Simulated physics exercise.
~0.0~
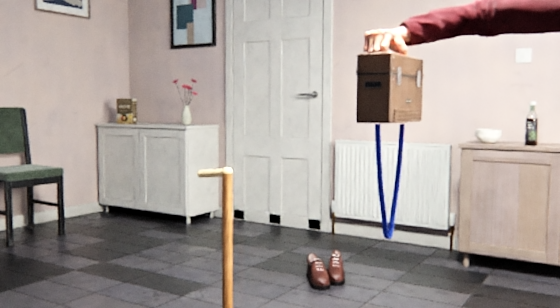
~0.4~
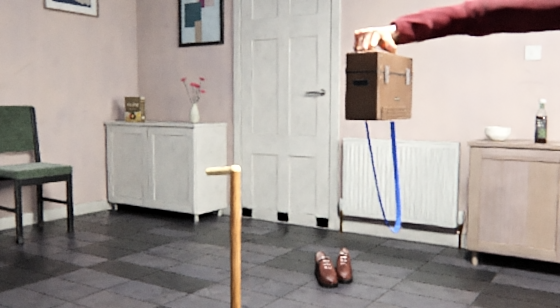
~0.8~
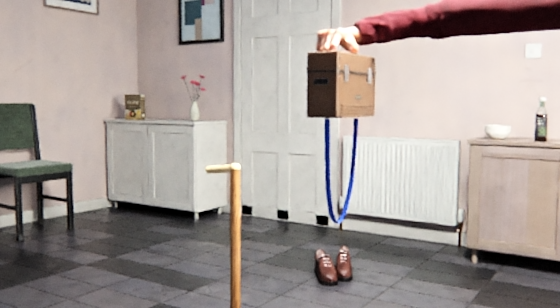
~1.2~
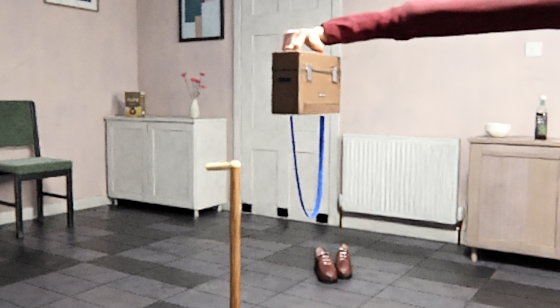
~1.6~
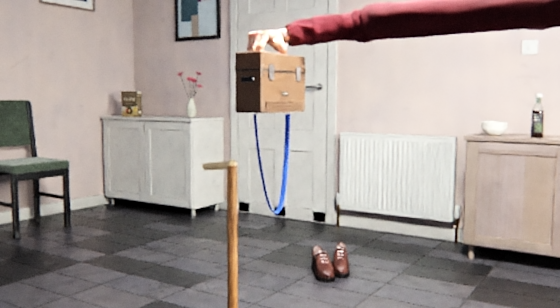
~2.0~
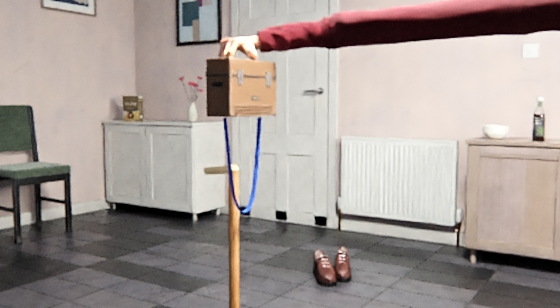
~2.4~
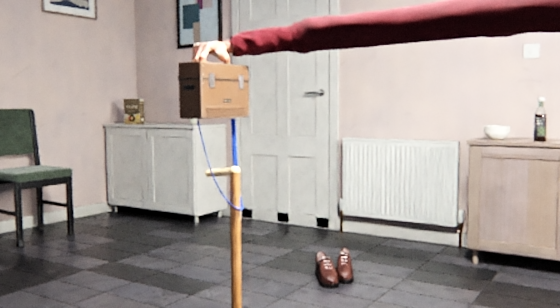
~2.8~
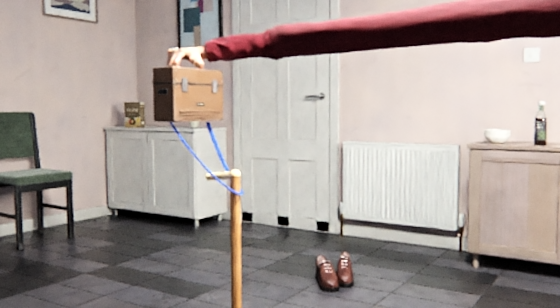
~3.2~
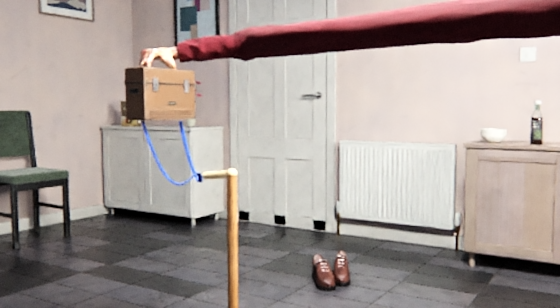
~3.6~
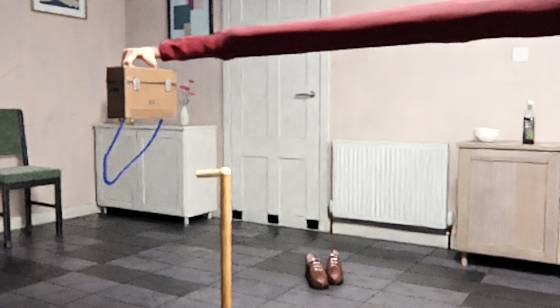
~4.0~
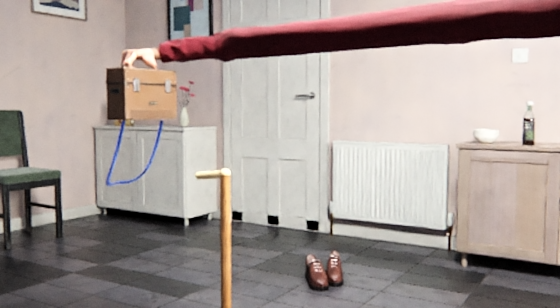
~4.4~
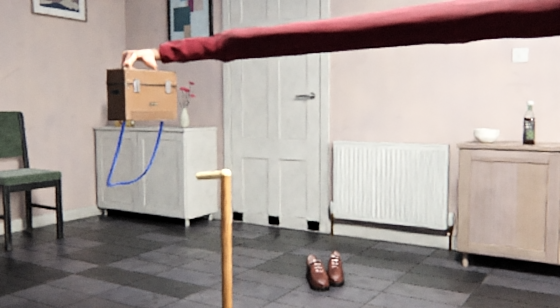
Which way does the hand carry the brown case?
The hand carries the brown case to the left, over the post and past it.
The footage shows a hand in a dark red sleeve carrying a brown case with a hanging blue loop leftward over a short wooden post with a bar on top; the loop passes the bar without staying caught, and the case is held still, clear of the post.
